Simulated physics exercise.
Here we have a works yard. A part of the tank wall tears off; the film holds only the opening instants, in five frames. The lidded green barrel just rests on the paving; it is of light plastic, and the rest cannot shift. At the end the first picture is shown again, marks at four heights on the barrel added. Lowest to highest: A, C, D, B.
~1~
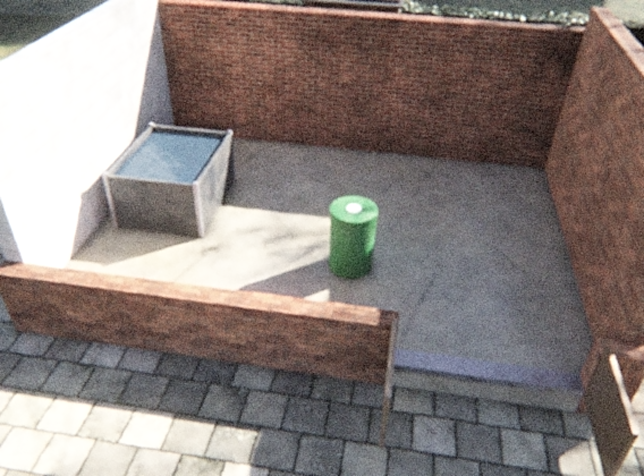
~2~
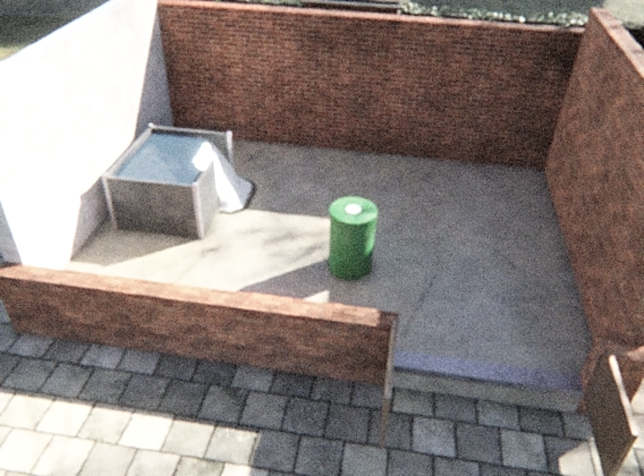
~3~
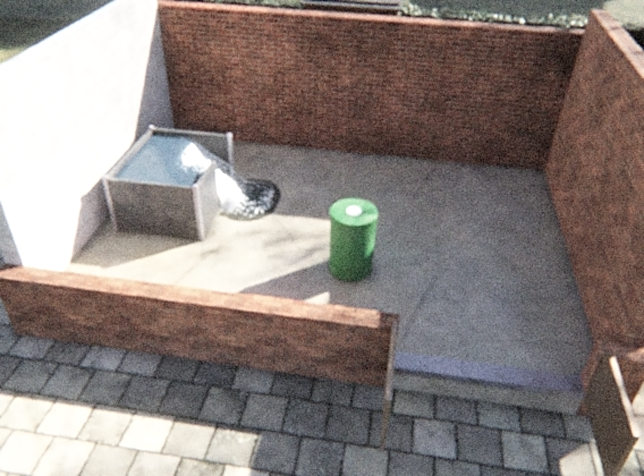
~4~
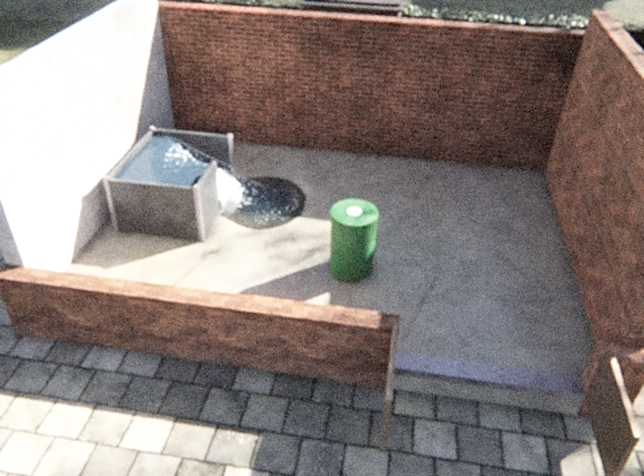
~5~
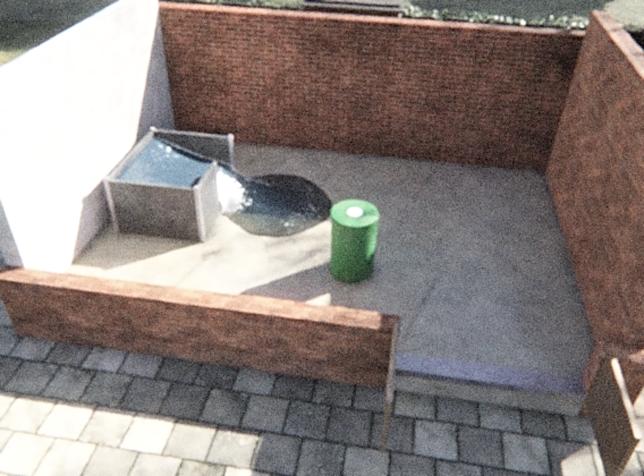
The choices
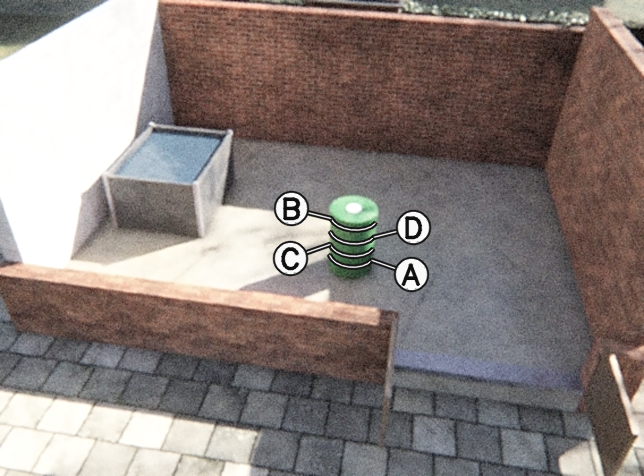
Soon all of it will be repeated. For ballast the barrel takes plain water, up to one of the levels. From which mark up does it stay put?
Mark A.
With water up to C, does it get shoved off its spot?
No, that is safe.
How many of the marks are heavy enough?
All of the four.
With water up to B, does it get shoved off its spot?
No.
On the marked copy, A at (348, 266); B at (351, 229); C at (349, 256); D at (350, 243); from the bottom up A, C, D, B.
With A, it does not move.
With B, it does not move.
With C, it does not move.
With D, it does not move.
